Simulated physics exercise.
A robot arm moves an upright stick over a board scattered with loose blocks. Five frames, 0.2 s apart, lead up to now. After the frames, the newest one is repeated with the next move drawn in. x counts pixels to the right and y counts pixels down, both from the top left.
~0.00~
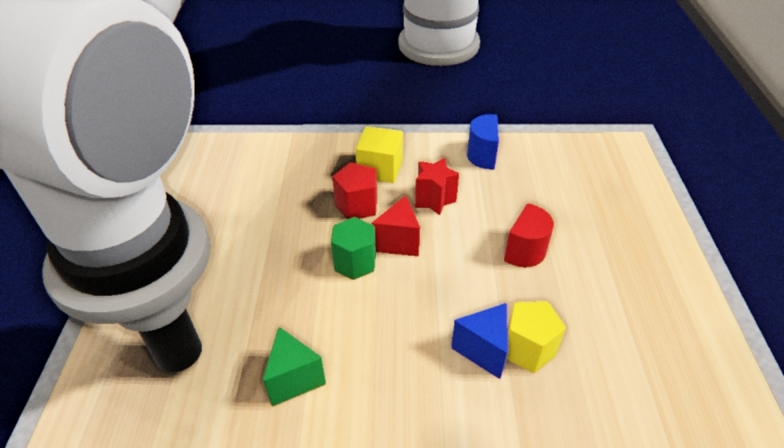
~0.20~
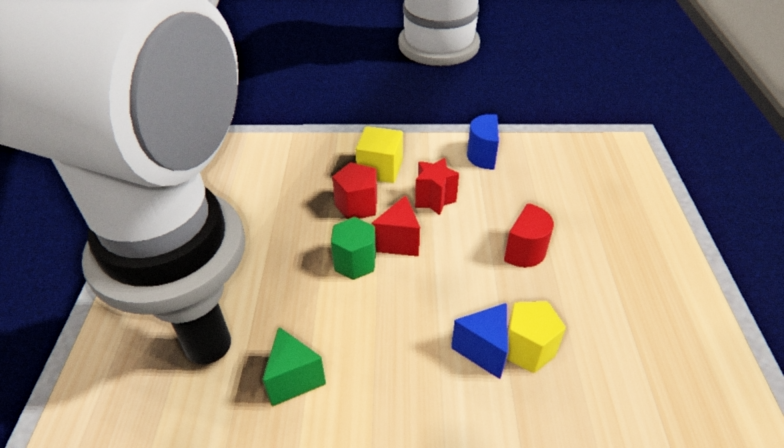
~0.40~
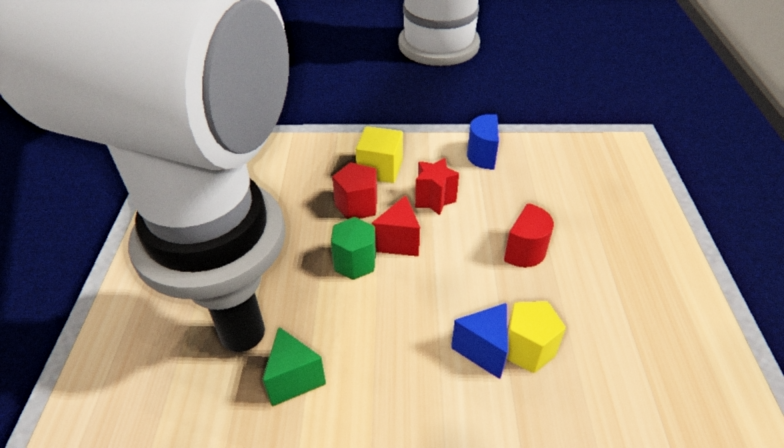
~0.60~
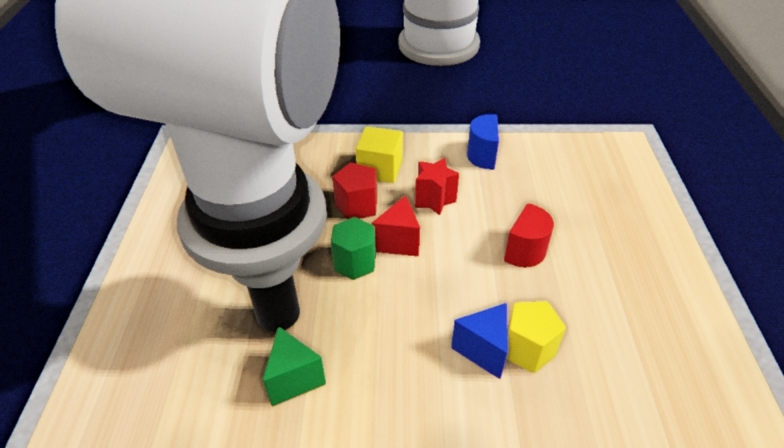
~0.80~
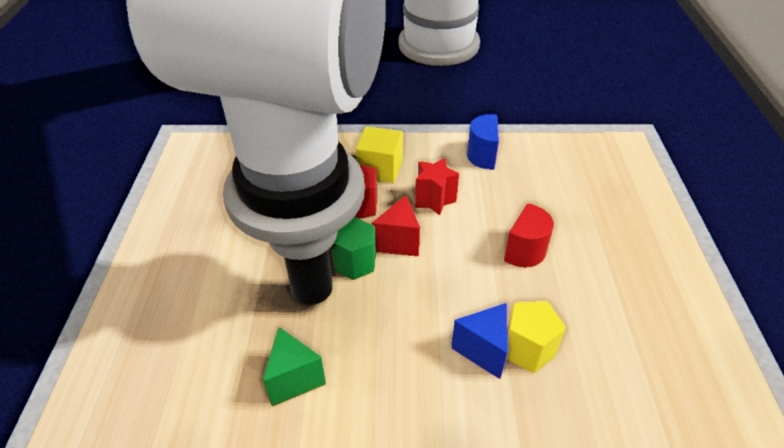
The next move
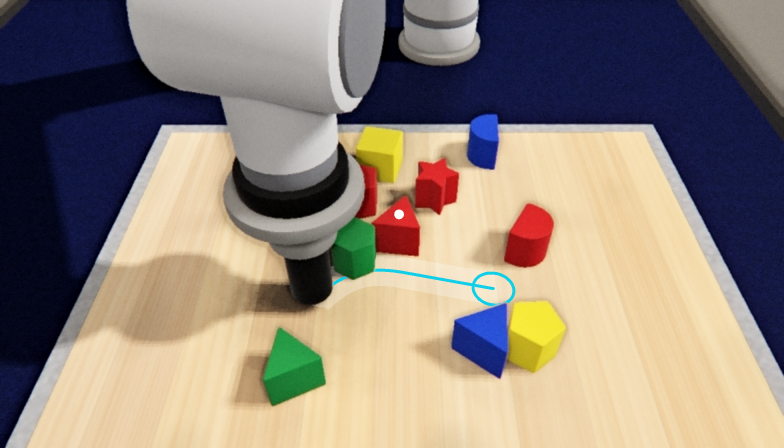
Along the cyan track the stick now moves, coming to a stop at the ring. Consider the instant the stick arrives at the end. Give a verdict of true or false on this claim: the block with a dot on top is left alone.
That claim is false.
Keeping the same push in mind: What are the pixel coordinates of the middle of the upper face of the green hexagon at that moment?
If I read the scene right, the answer is (377, 211).
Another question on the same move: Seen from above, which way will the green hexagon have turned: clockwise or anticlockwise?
If we look at it from overhead, the green hexagon pivots counter-clockwise.
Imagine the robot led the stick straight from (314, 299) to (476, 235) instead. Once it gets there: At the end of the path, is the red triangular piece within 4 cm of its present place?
The answer is yes.
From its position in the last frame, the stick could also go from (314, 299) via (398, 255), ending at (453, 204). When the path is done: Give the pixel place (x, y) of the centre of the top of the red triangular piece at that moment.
Its top middle will sit at (447, 154).
Path on the board, from (314, 299) by way of (368, 271) and (430, 277) to (493, 289); the dot is on the red triangular piece.
The first path, step by step. One third of the way, stick (367, 261); green hexagon (376, 213), turned 25° anticlockwise; red triangular piece (412, 205), turned 55° clockwise.
Two thirds of the way, stick (431, 267); green hexagon (377, 211), turned 30° anticlockwise; red triangular piece (412, 204), turned 55° clockwise.
At the end, stick (495, 279); green hexagon (377, 211), turned 30° anticlockwise; red triangular piece (412, 204), turned 55° clockwise; red D-shaped block in place.
